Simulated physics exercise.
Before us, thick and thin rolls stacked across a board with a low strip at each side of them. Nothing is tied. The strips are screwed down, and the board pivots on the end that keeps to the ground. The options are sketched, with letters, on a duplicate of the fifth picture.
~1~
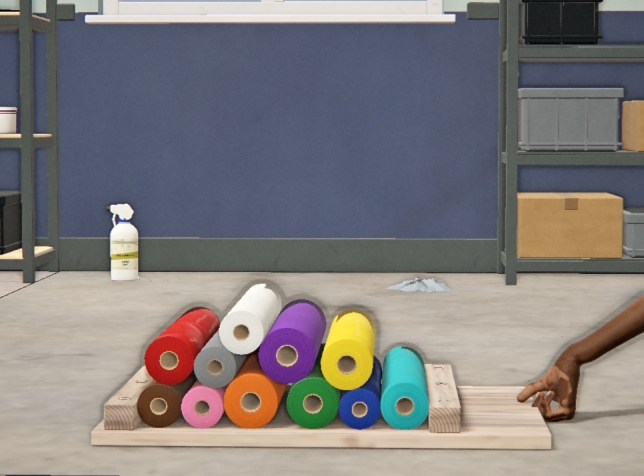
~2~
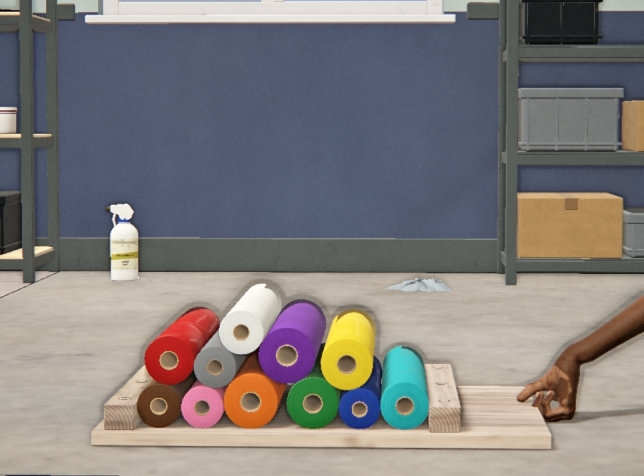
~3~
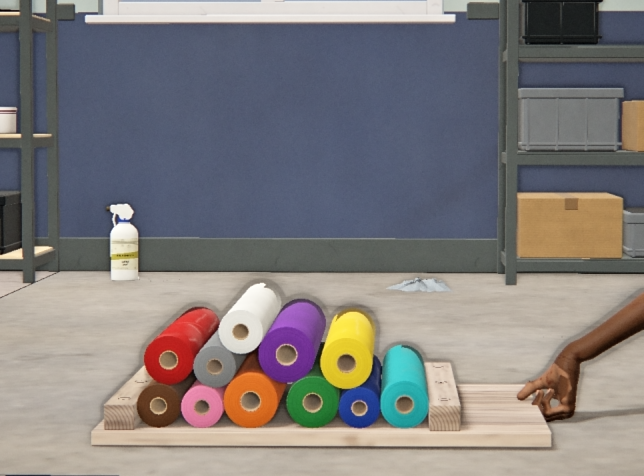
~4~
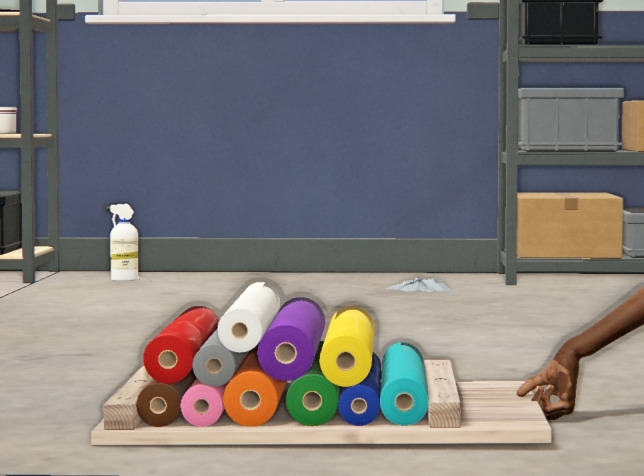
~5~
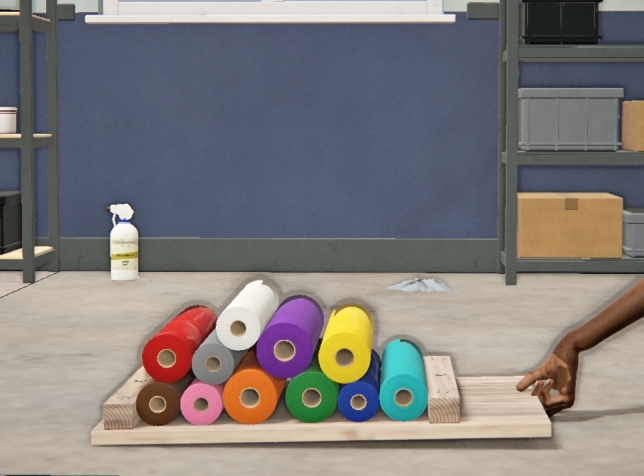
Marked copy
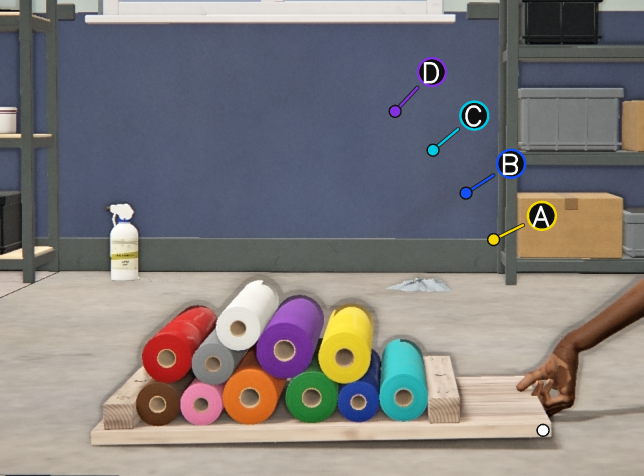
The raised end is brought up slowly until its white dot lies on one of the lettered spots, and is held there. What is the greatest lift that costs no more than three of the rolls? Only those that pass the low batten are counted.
Lift it to A and no more.
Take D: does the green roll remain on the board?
The green roll: Yes.
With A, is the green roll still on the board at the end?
Yes, with A.
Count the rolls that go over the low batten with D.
With D, five.
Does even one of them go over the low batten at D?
Yes.
On the marked copy, A at (494, 239); B at (466, 193); C at (433, 150); D at (395, 111); the white dot at (543, 430).
Taking A. A third of the way, board at 16°.
Two thirds of the way, board at 27°.
When it is over, board at 27°, three over the low batten (grey, red, white).
As for the rest, B four over the low batten (grey, red, purple, white); C five over the low batten; D five over the low batten.
